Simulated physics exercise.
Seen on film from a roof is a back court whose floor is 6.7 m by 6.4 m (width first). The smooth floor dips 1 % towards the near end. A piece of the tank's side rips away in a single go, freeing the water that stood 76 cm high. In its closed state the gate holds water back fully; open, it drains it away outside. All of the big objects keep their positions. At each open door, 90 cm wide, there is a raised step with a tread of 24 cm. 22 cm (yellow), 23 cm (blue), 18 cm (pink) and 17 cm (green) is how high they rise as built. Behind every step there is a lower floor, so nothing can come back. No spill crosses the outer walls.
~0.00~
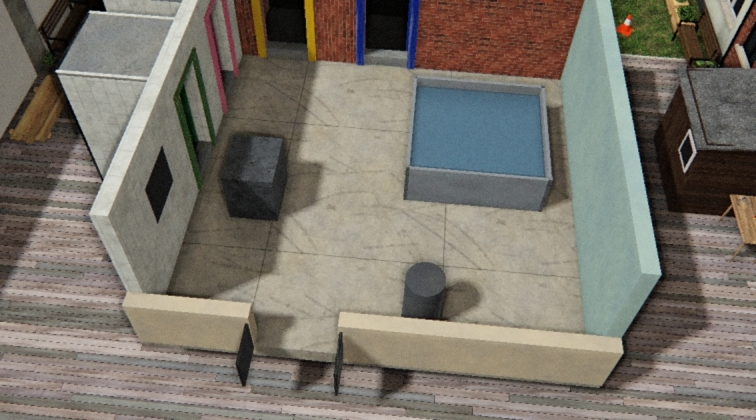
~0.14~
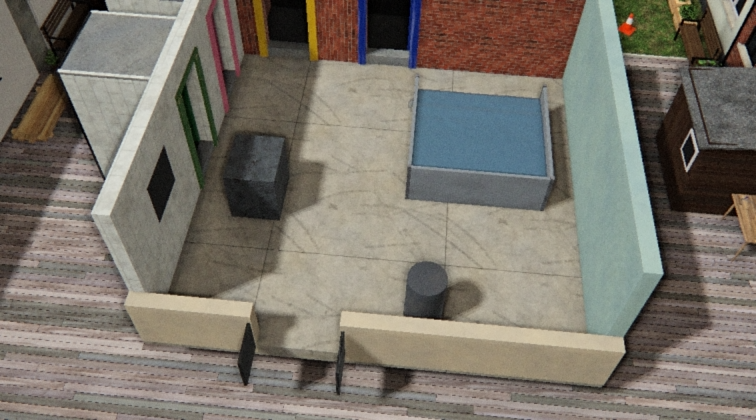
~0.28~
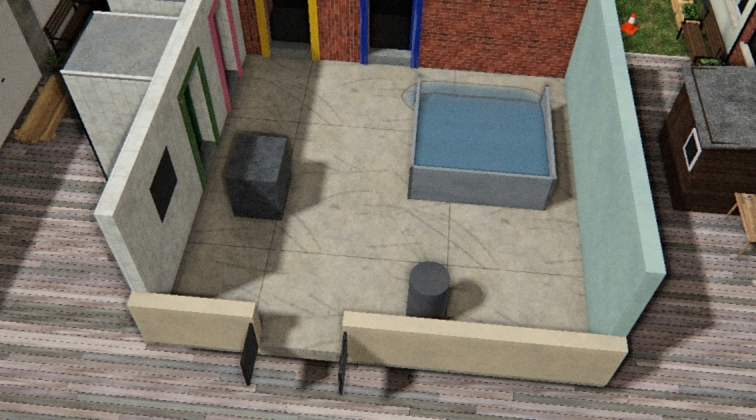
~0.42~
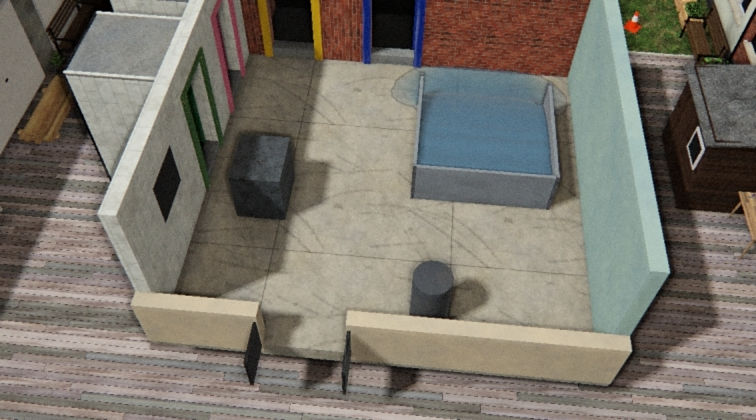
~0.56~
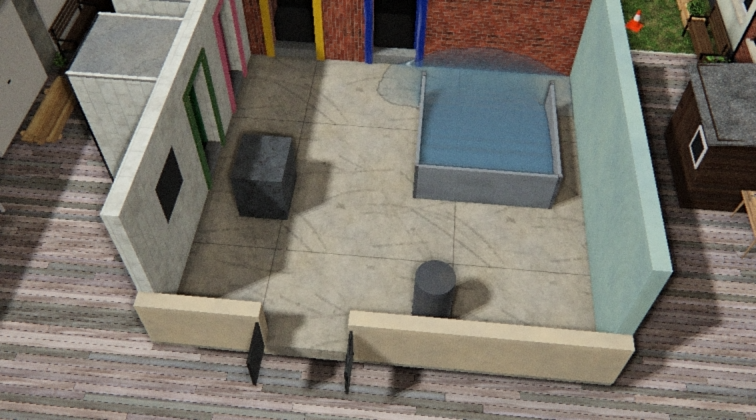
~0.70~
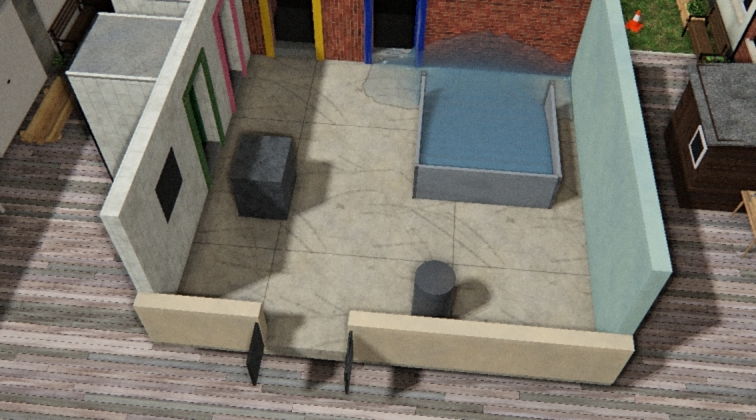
A large grey tank of blue water stood in a walled courtyard until its far side gave way, and water poured out behind it, spreading in a thin sheet towards the brick wall and the left.
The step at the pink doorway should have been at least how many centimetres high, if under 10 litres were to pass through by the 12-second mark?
At least some 26 cm.
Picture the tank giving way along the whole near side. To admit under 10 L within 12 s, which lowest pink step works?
Estimate: Near 7.5 cm.
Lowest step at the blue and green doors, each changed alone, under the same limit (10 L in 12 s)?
About 25 cm at blue and about 13.5 cm at green.
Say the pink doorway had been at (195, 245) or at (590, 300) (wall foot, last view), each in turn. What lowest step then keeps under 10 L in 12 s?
7.5 and 9.0 cm.
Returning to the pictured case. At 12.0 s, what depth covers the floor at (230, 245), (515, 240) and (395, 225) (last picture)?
Depths of roughly 6 cm, 10 cm and 6 cm, in that order.
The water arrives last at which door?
I'd say the green one.
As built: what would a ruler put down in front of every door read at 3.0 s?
In cm - yellow: 8, blue: 20, pink: 30, green: 13.
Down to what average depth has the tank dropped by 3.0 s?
Around 25 cm on average.
After 1.4 s water covers 15 % of the floor, deepest (65 cm) near (560, 79); it has not reached the pink door.
After 3.0 s water covers 50 % of the floor, deepest (44 cm) near (598, 360); 30 cm at the pink door, 28 litres in over its 18 cm step.
After 12.0 s water covers 100 % of the floor, deepest (18 cm) near (596, 349); 10 cm at the pink door, 73 litres in over its 18 cm step.
At the pink door as built, the water arrived by 2.0 s and peaked near 31 cm at 2.8 s.
With a step of 22 cm, 33 litres would have come in within the 12 s; with 30 cm, 1 litre. So under 10 litres takes about 26 cm.
